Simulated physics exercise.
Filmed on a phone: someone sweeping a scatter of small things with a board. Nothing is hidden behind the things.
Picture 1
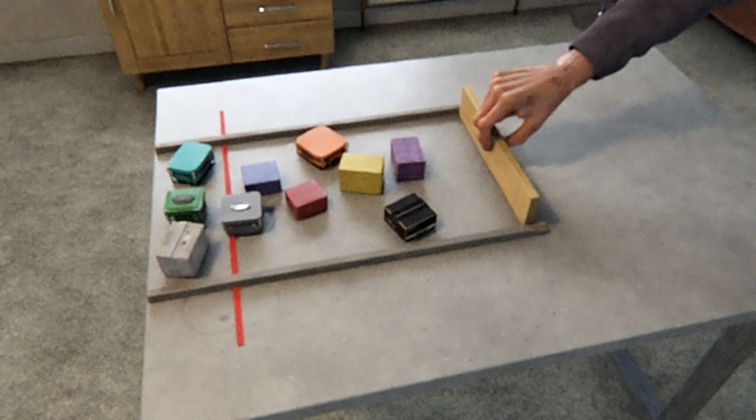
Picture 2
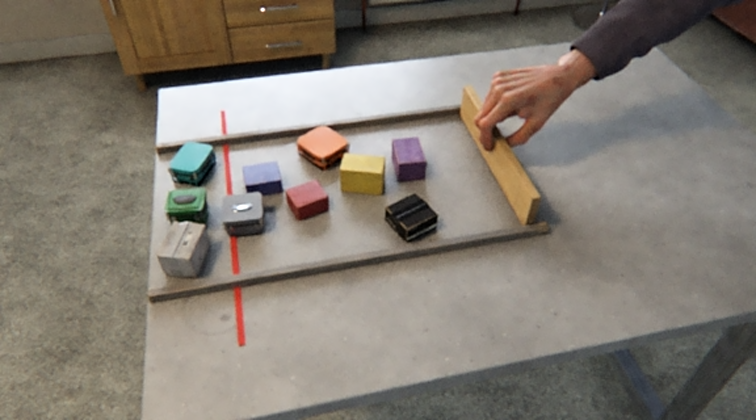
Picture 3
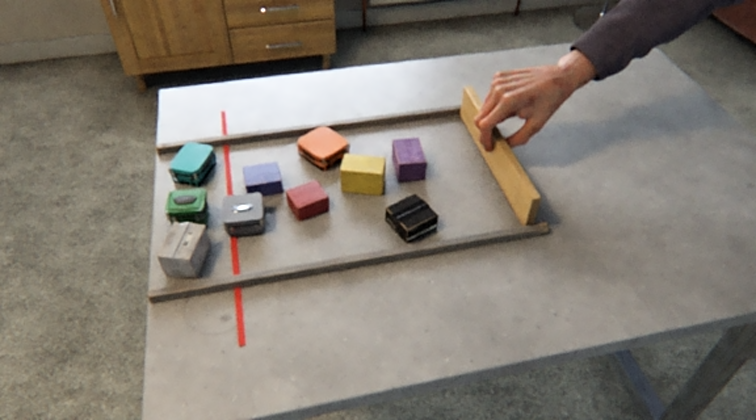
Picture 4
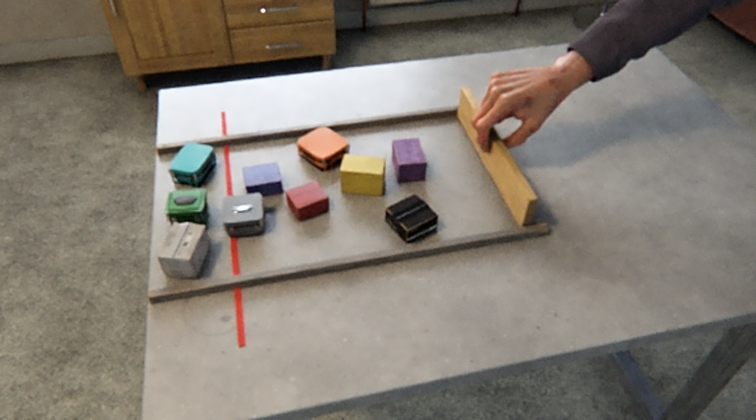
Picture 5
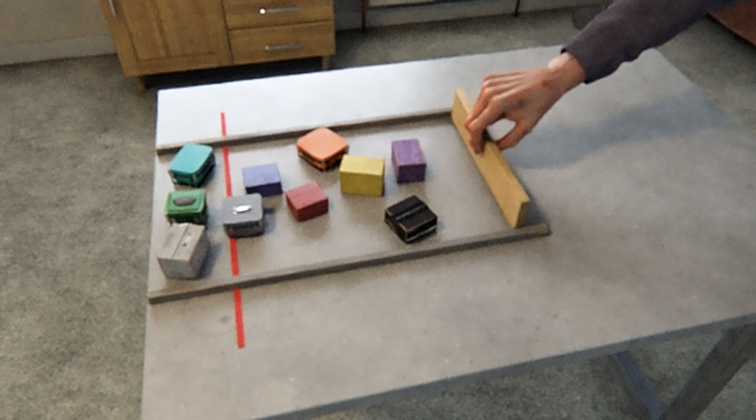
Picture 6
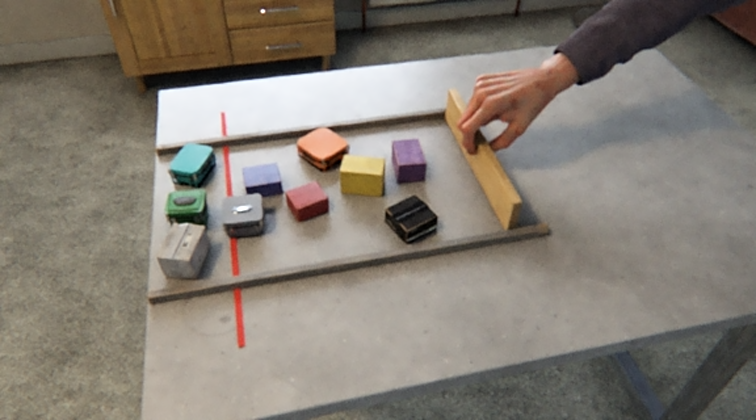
At the start, a hand holds a wooden board upright at the right end of a shallow tray on a grey table, with small coloured blocks and cases scattered to its left. The board stays nearly still, then the hand slides it slightly left, touching none of the objects, which remain in place.
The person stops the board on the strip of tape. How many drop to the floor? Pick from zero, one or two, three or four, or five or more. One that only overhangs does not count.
The number that fall off is one or two.
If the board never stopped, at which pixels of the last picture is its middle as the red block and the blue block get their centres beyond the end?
Near (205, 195) and (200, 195).
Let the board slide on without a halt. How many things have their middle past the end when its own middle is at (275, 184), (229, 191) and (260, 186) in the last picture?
The counts: 1, 2 and 1.
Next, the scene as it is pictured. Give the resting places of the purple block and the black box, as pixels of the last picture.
Near (213, 188) and (213, 247).
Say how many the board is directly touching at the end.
3 of them.
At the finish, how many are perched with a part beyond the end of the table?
2 of them.
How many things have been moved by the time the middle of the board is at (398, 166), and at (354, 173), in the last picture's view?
The counts are 3 and 6.
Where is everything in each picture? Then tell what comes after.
In the first picture, white box (183, 250); green case (187, 209); turquoise case (192, 164); board (494, 150); tape (229, 205).
In the second picture, green case (188, 210); black box (411, 217).
In the third picture, turquoise case (194, 165); purple block (409, 159).
In the fourth picture, white box (185, 250); red block (308, 200).
In the fifth picture, green case (188, 211); grey case (243, 217).
In the sixth picture, white box (184, 251); green case (188, 211); turquoise case (193, 166); board (479, 155); tape (230, 206).
Soon after, none off yet; white box at rest near (184, 251); green case at rest near (188, 211); turquoise case at rest near (193, 166).
Then, none off yet; white box moving near (174, 257); green case moved a little near (176, 213); turquoise case at rest near (193, 166).
Further on, none off yet; white box tipped well over near (124, 294); green case moved about its own width near (160, 215); turquoise case at rest near (192, 166).
At rest, the number that fall off is one or two; fallen, grey case and white box.
